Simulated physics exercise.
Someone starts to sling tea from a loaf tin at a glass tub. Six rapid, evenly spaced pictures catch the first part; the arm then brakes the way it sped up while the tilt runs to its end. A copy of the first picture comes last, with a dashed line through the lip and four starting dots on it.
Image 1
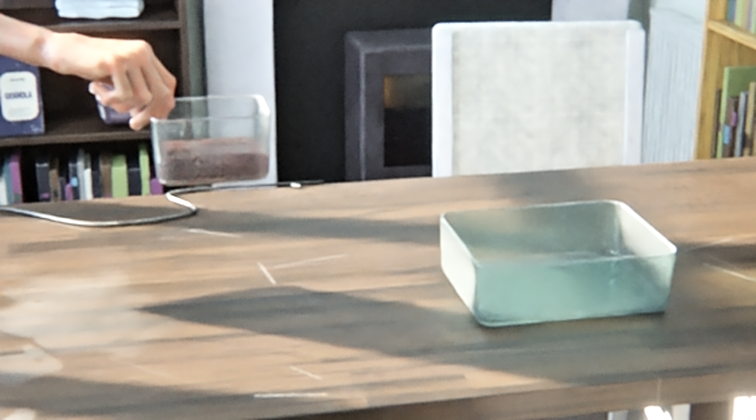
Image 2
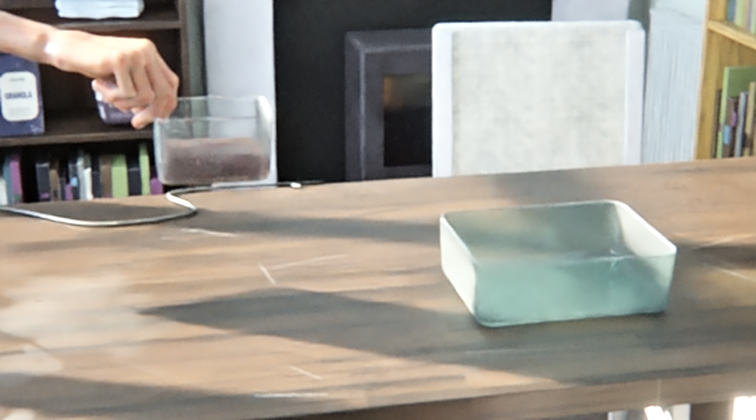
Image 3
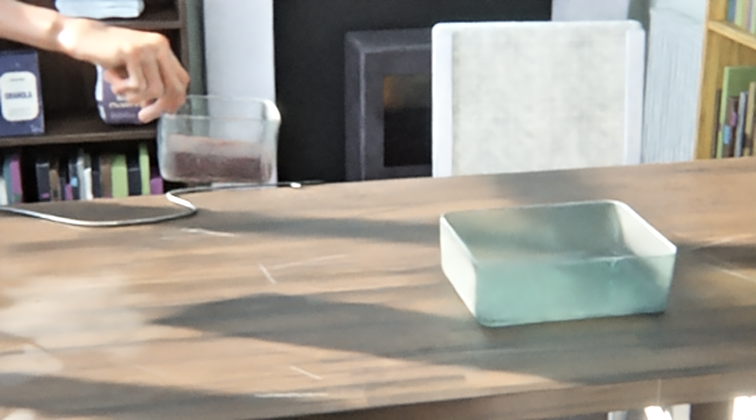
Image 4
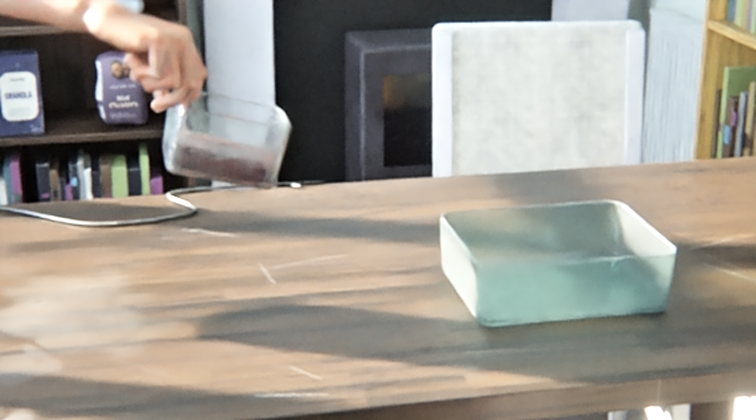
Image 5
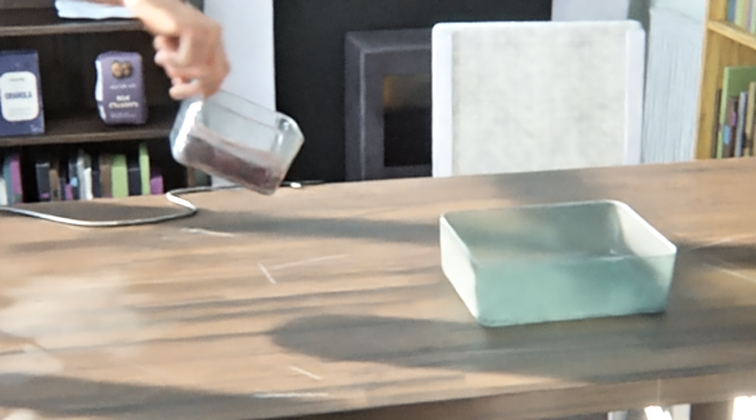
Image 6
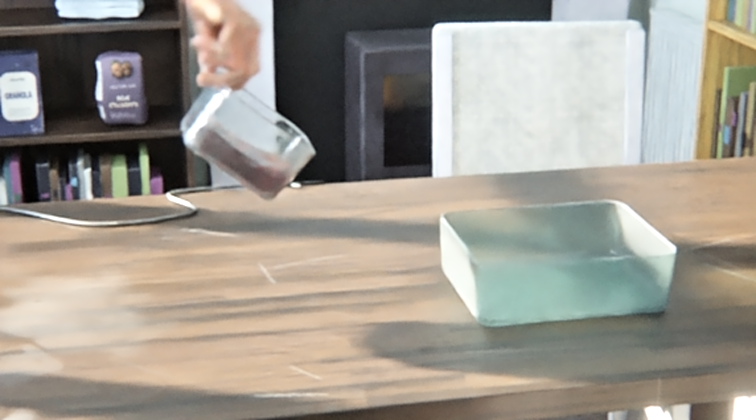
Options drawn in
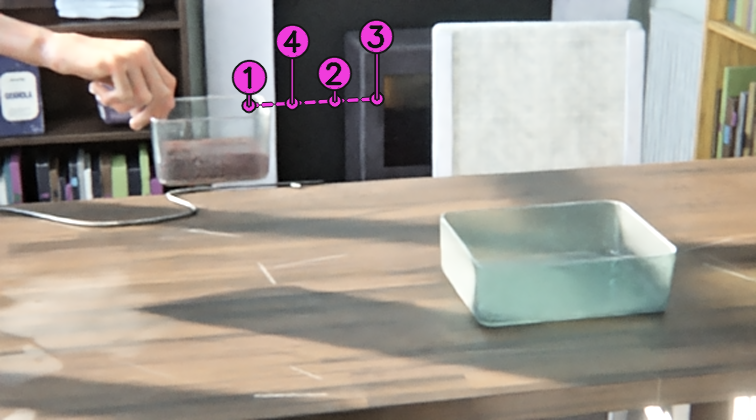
In the video, a hand holds a clear container of dark contents upright above the left side of a wooden table, then moves it slightly right while tilting it steadily rightward; a greenish glass tub sits still on the right.
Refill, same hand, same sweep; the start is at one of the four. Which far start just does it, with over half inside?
Place 2.
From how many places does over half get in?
Two.
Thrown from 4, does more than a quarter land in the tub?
No, it does not.
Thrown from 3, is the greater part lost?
No, that is safe.
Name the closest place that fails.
The answer is 4.
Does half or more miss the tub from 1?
Yes, that goes wrong.
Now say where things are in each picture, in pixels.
Upright, lip at (264, 104); tub from (476, 324) to (667, 308); nothing has left yet, in the first frame.
Upright, lip at (266, 105); nothing has left yet, in the second frame.
Tipped about 6°, lip at (273, 109); nothing has left yet, in the third frame.
Tipped about 15°, lip at (285, 118); nothing has left yet, in the fourth frame.
Tipped about 26°, lip at (297, 129); nothing has left yet, in the fifth frame.
Tipped about 40°, lip at (309, 143); nothing has left yet, in the sixth frame.
In magenta, 1 at (249, 105); 2 at (334, 101); 3 at (376, 98); 4 at (292, 103).
For place 1, about 0 % lands in the tub, 100 % falls short.
For place 2, about 71 % lands in the tub, 13 % falls short and 17 % goes beside or beyond.
For place 3, about 80 % lands in the tub, 2 % falls short and 18 % goes beside or beyond.
For place 4, about 8 % lands in the tub, 89 % falls short and 3 % goes beside or beyond.
